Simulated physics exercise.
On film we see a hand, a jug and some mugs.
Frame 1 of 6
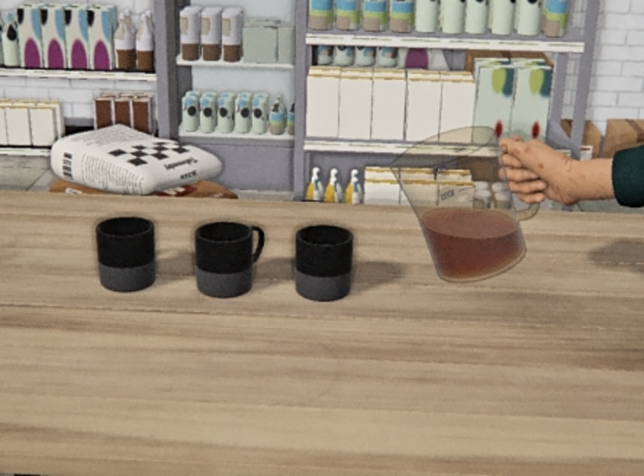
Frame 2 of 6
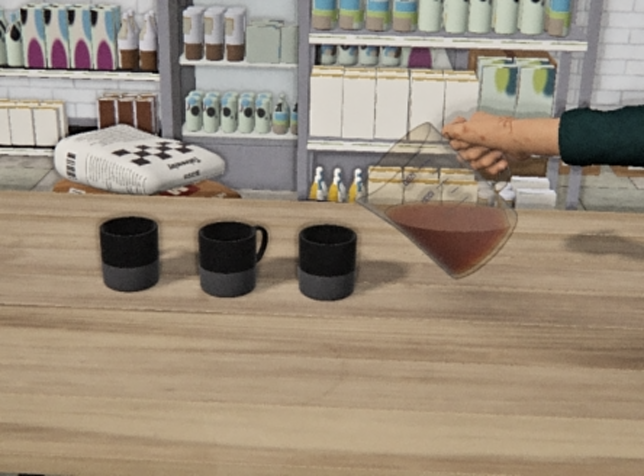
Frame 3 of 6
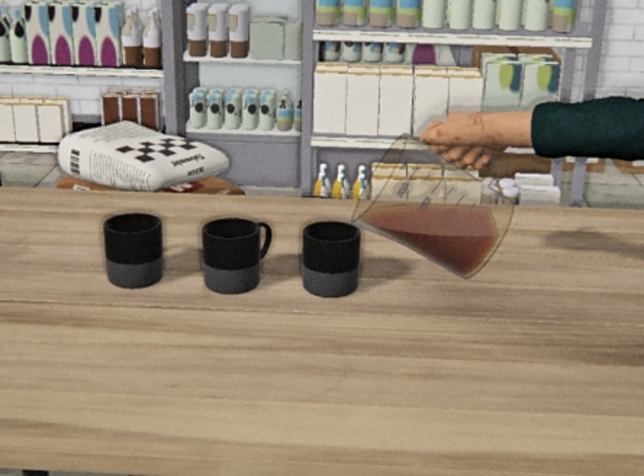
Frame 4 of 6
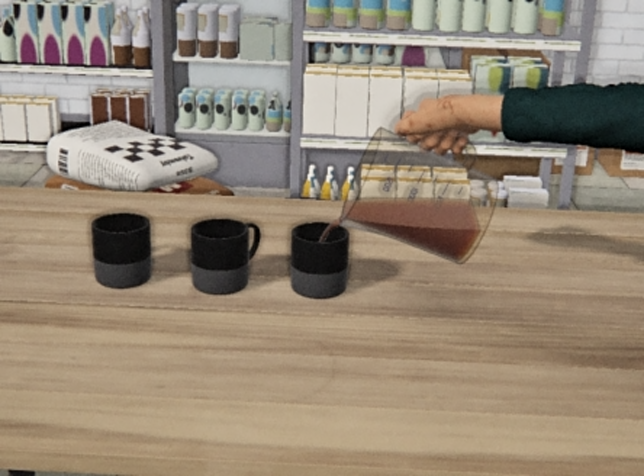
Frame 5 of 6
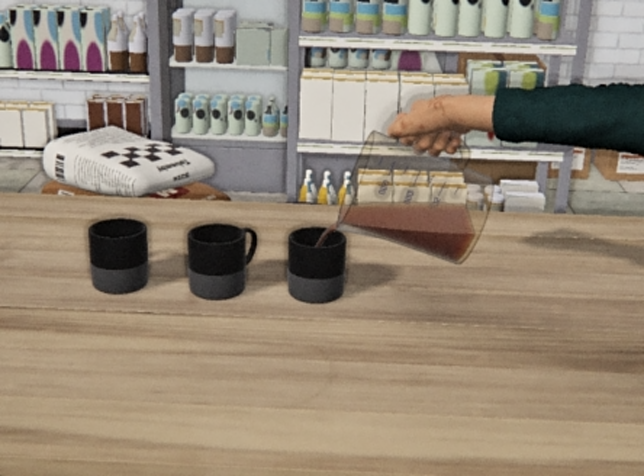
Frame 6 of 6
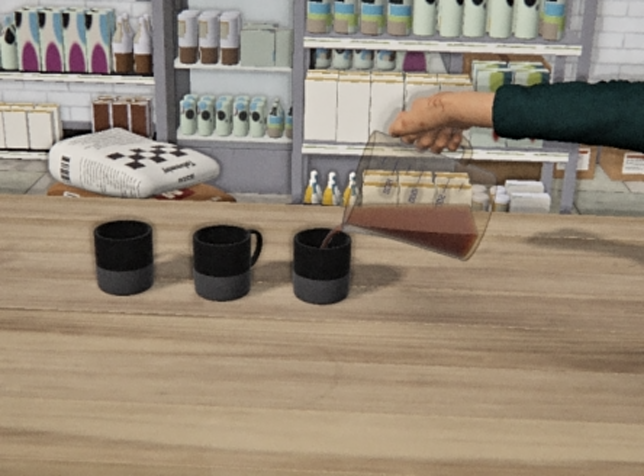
At the start, a hand on the right holds a clear jug of reddish-brown liquid above a wooden counter, beside three dark mugs. The hand moves the jug left and tilts it further toward the nearest mug, then pours a thin stream into that mug while the others stay untouched.
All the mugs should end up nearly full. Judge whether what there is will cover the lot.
Looks like it's going to give out before the final one.
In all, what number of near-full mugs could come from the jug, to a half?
I'd say near 2.0 of those.
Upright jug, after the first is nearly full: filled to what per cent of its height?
My estimate is close to 15 in a hundred.
A moment on, the first is about three quarters full.
Further on, the first is done and the jug has about half of its load.
When it is over, the jug is empty with two filled and the next at a little of a serving.
